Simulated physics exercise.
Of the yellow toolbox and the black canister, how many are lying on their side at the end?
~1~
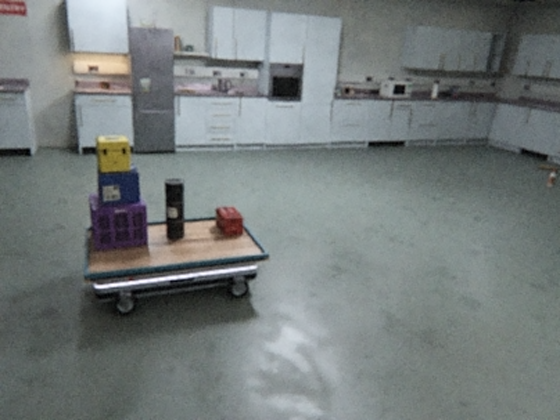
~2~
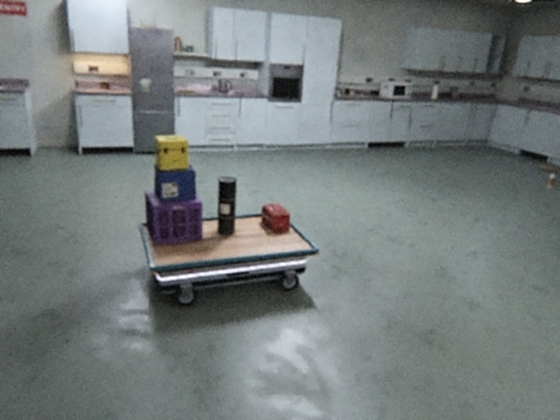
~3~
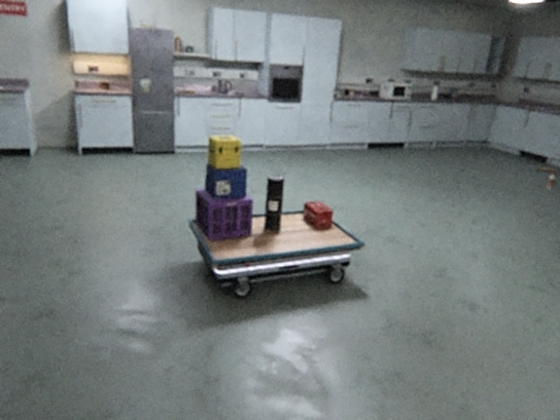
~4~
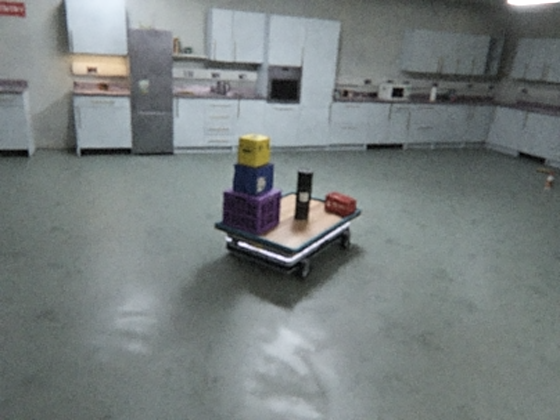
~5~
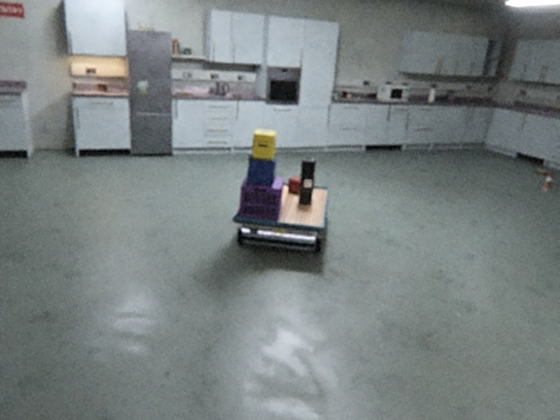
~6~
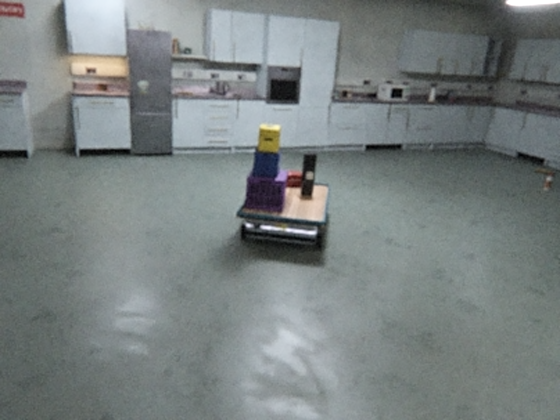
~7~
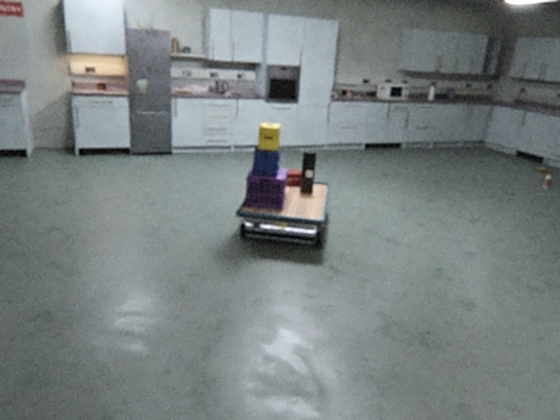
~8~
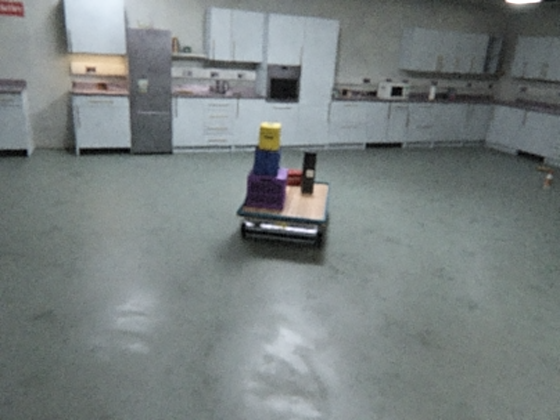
None of them are; the yellow toolbox still sits upright on top of the stack and the black canister still stands on the deck.
At first, a flat cart rolls to the right across the grey floor of a large kitchen, carrying a purple crate with a blue parcel and a yellow toolbox stacked on it, beside an upright black canister and a small red parcel. It keeps moving right, then swings around and heads away toward the cabinets at the back. As it turns, the red parcel comes to be partly hidden behind the canister. The cart then stops near the middle of the floor. It stays there with the stack still standing, the canister upright and everything still on the deck.
